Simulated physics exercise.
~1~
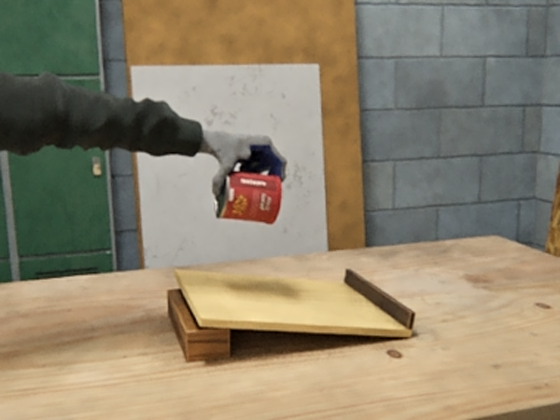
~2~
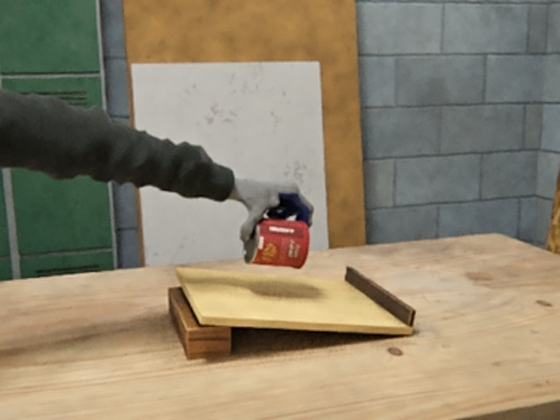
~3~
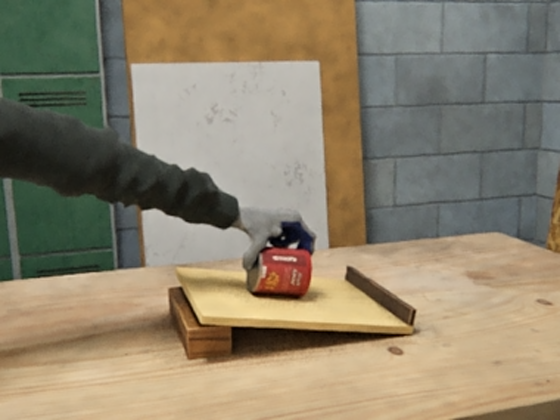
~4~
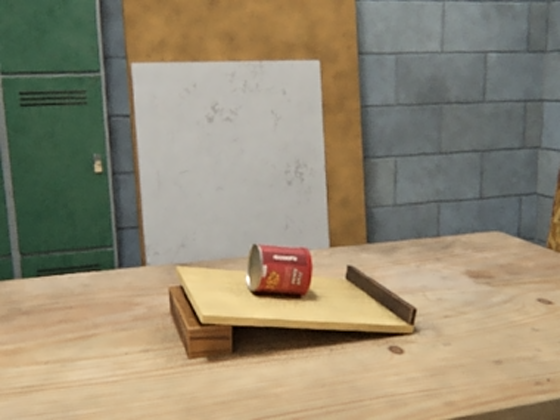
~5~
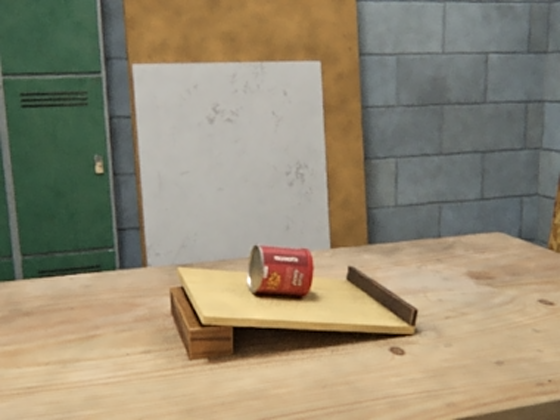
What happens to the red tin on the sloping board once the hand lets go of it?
The red tin stays at rest on its side, right where the hand put it on the board.
A red tin was lowered by a gloved hand onto a sloping wooden board on a workbench and laid on its side. The hand let go and drew back out of view, and the tin stayed resting where it had been put.
